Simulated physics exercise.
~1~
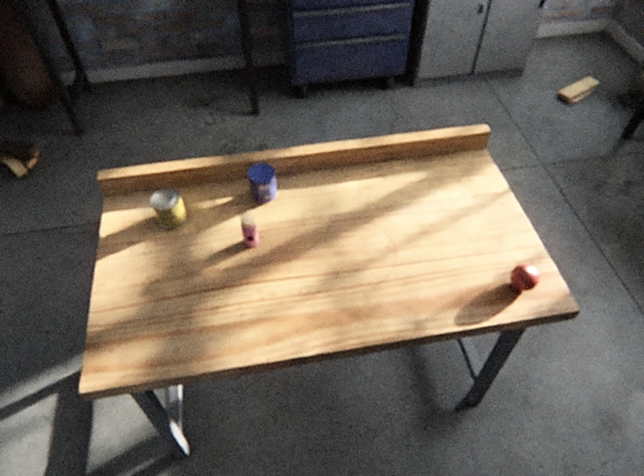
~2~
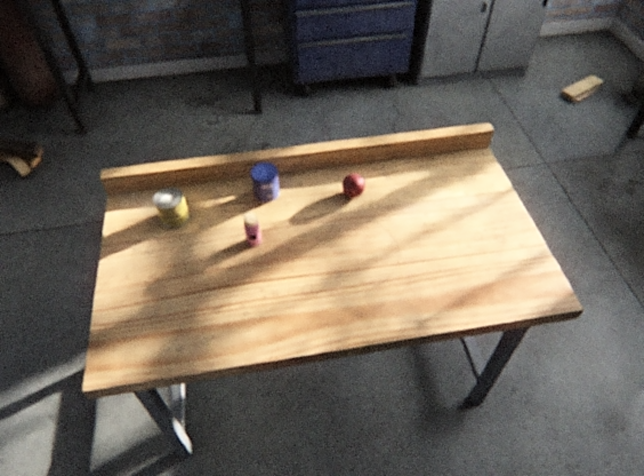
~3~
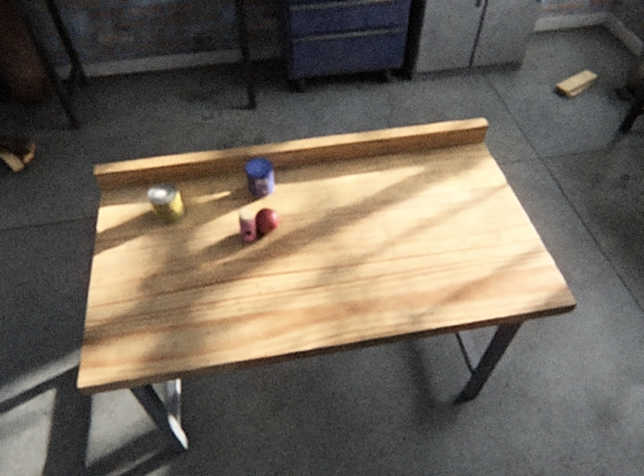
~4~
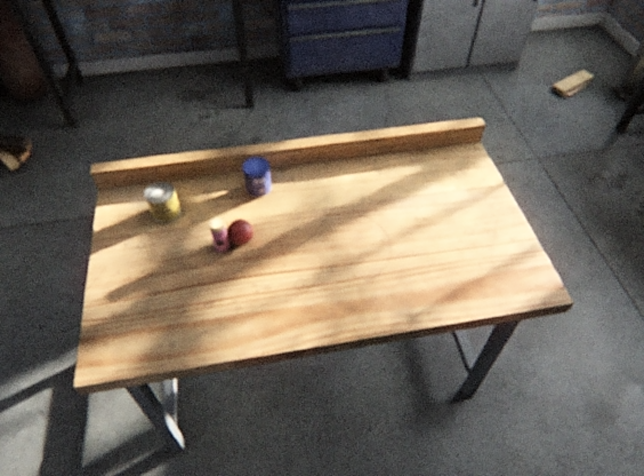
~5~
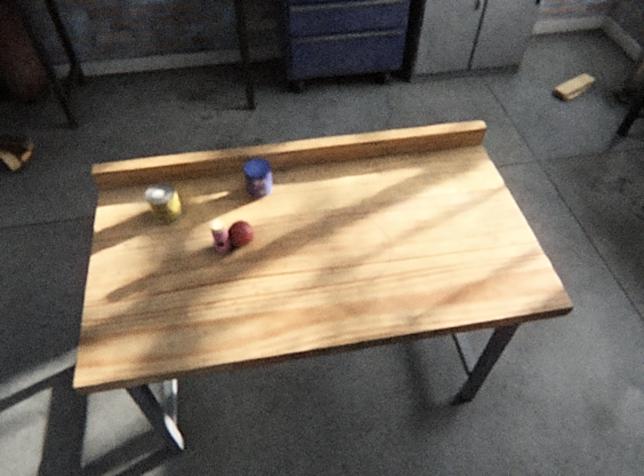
On a wooden table with a raised rail along its far edge, a red ball travels left and away from the near right corner, then comes back toward the viewer into a small pink shaker, which shifts slightly left, still upright, beside the resting ball; the yellow and blue tins stay put.
